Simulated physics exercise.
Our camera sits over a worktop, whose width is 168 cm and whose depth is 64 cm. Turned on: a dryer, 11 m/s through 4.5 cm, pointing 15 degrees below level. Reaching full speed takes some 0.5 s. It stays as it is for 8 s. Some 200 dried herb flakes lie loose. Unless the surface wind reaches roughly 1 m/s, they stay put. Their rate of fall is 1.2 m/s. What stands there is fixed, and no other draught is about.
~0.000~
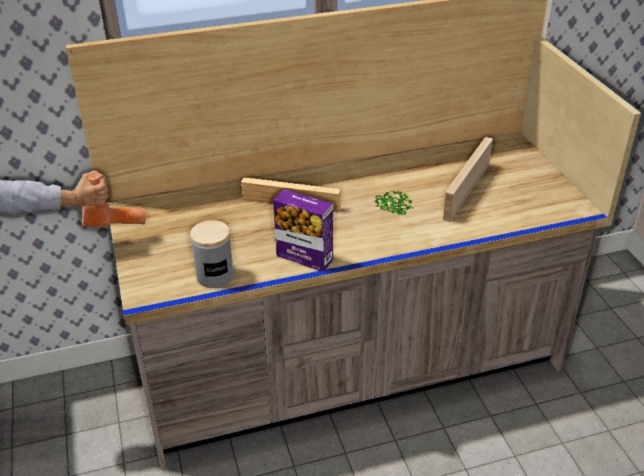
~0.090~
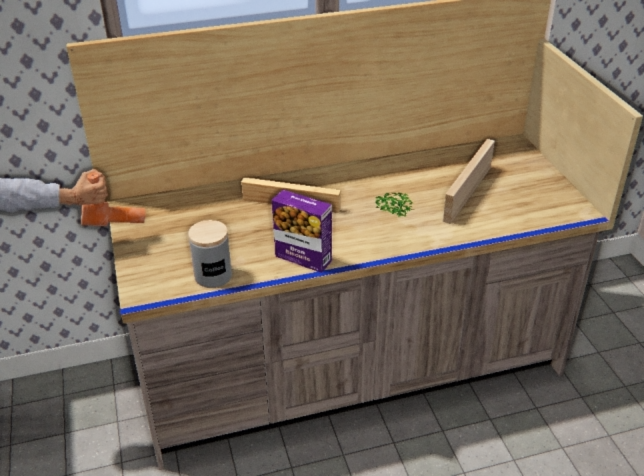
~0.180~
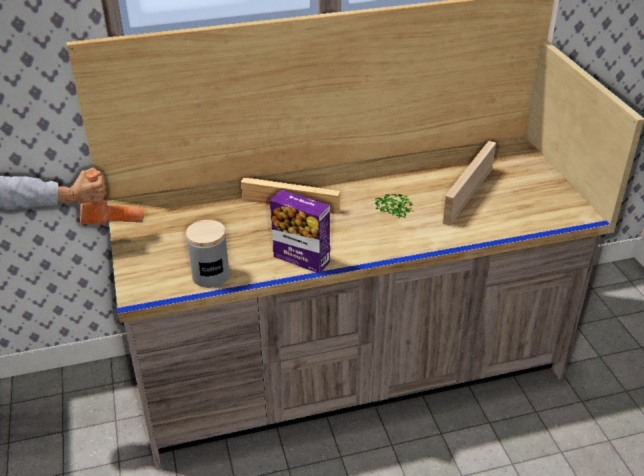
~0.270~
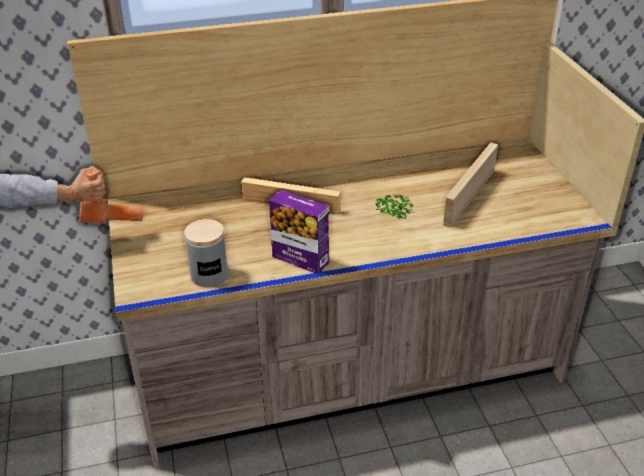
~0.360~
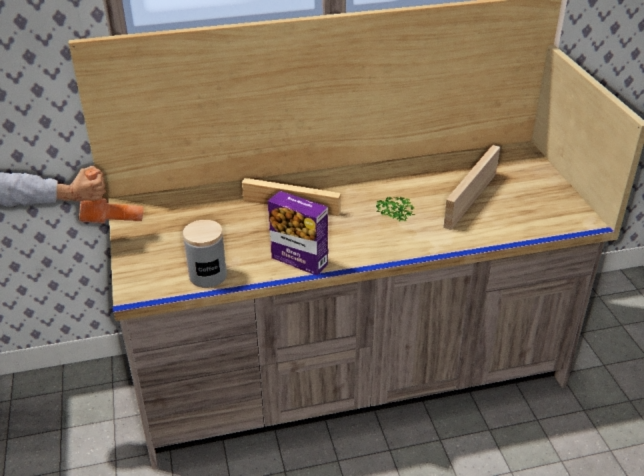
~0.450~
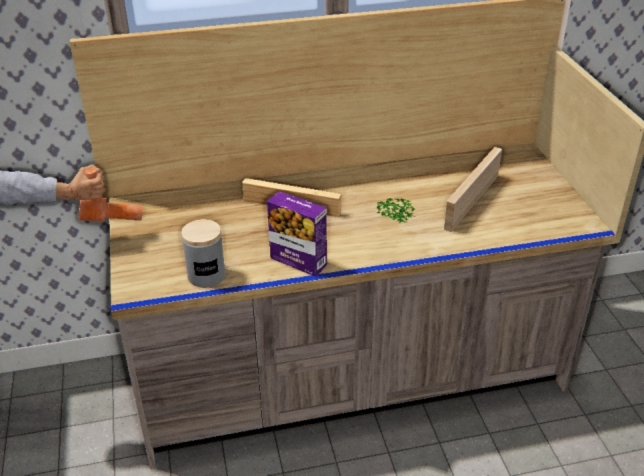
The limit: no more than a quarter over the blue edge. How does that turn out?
That edge takes no more than a quarter.
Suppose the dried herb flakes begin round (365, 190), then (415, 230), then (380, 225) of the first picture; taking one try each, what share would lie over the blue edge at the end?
First try 0 %, second 100 %, third 80 %.
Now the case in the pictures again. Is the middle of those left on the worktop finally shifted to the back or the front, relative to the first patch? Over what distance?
It moves toward the far edge, close to 25 cm.
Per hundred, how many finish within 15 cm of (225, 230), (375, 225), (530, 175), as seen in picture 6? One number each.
Estimates in listed order: 0 %; 0 %; 15 %.
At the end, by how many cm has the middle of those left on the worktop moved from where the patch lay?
I'd say around 55 cm.
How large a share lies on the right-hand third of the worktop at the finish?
90 %.
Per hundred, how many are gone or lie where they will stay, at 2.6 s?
Estimated share: Near 10 %.
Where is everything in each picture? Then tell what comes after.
In the first frame, the middle of the dried herb flakes is near (394, 203), none has stirred yet and the mouth of the dryer is at (145, 217).
In the second frame, the middle of the dried herb flakes is near (394, 203), none has stirred yet and the blue edge is centred on (382, 265).
In the third frame, the middle of the dried herb flakes is near (394, 205), none has stirred yet, the top of a board is at (472, 168) and the top of a board is at (290, 186).
In the fourth frame, the middle of the dried herb flakes is near (394, 206) and none has stirred yet.
In the fifth frame, the middle of the dried herb flakes is near (395, 208) and none has stirred yet.
In the sixth frame, the middle of the dried herb flakes is near (396, 209) and none has stirred yet.
After 1.6 s the count stands so, 0 % are over the blue edge; the middle of those still in play is near (472, 182).
After 2.6 s the count stands so, 0 % are over the blue edge; the middle of those still in play is near (479, 169).
After 4.4 s the count stands so, 0 % are over the blue edge; the middle of those still in play is near (489, 162).
After 8.0 s, at the end, 0 % are over the blue edge; the middle of those still in play is near (493, 162).
